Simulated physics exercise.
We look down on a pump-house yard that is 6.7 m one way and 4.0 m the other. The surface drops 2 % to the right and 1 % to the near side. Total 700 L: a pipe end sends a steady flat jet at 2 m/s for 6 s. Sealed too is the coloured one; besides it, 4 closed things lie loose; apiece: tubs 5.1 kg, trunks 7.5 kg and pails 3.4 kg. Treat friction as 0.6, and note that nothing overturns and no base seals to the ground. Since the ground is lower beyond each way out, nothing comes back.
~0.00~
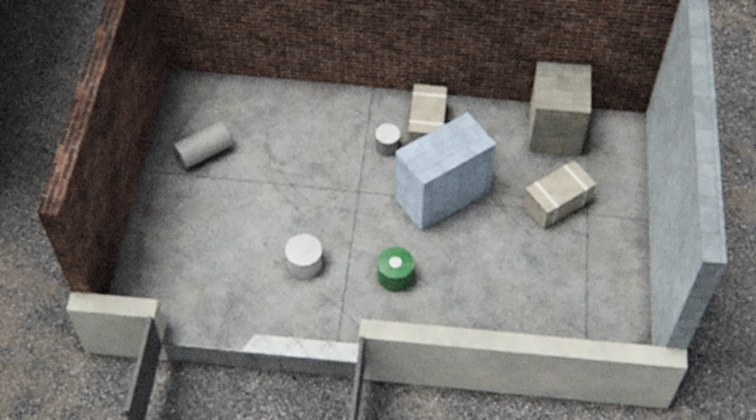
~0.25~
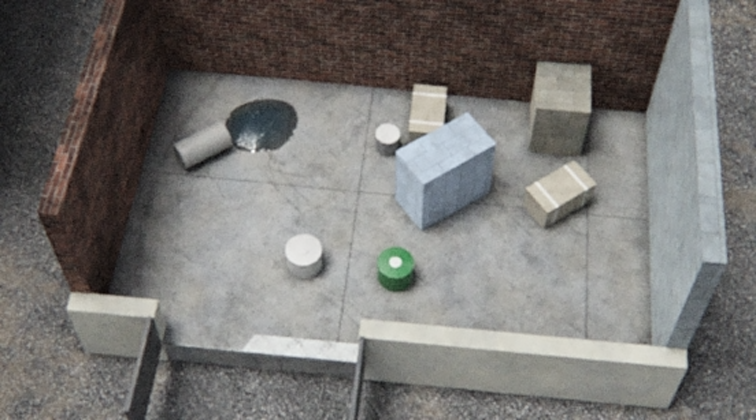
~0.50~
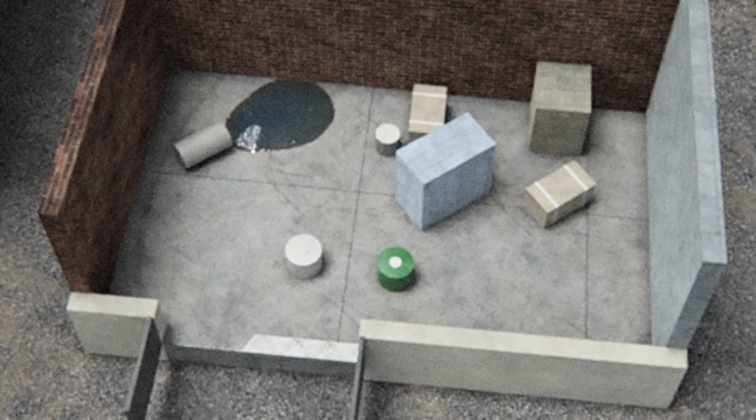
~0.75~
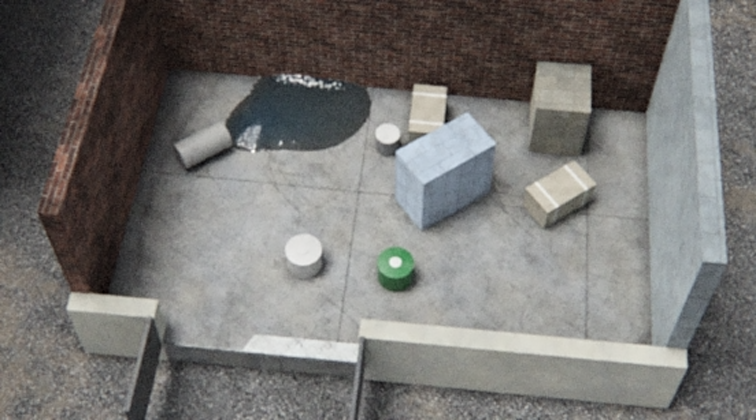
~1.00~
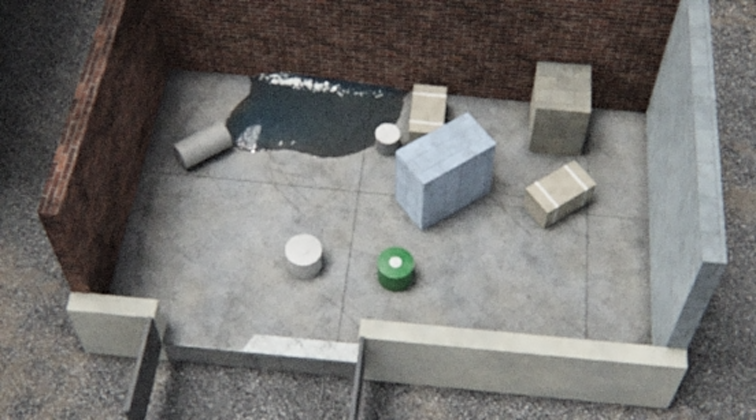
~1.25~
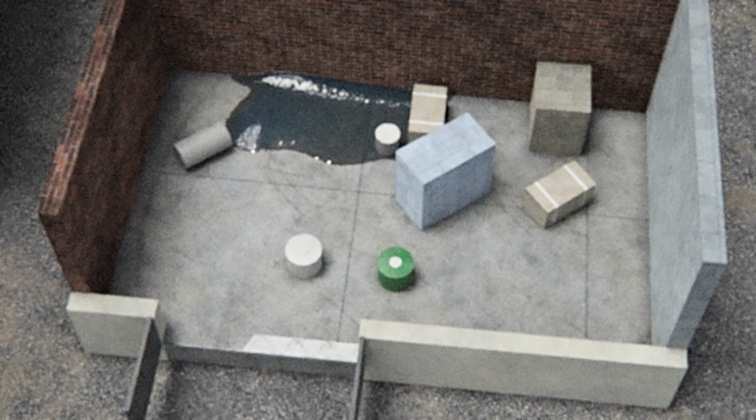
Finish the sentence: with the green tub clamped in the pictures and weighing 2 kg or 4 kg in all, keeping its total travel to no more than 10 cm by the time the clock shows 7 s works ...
With either weight.
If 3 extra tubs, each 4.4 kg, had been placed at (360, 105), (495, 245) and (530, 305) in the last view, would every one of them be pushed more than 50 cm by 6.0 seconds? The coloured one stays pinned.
In order: Greater, smaller and smaller.
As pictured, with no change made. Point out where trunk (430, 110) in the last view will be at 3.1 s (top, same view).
Somewhere near (496, 142) in the last view.
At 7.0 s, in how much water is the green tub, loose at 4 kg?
About 1 cm.
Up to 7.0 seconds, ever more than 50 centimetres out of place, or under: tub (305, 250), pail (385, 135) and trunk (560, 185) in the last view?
Result by item: Stays closer; goes farther; goes farther.
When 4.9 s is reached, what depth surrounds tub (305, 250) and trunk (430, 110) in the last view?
Depths: Near 0 cm, then near 2 cm.
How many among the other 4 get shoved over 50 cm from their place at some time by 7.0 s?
I get 3.
After 1.8 s the green tub would be 0 cm from its start with 2 kg and 0 cm from its start with 4 kg; 0 cm of water round it then.
After 3.1 s the green tub would be 0 cm from its start with 2 kg and 0 cm from its start with 4 kg; 0 cm of water round it then.
After 4.9 s the green tub would be 0 cm from its start with 2 kg and 0 cm from its start with 4 kg; 1 cm of water round it then.
After 7.0 s the green tub would be 0 cm from its start with 2 kg and 0 cm from its start with 4 kg; 1 cm of water round it then.
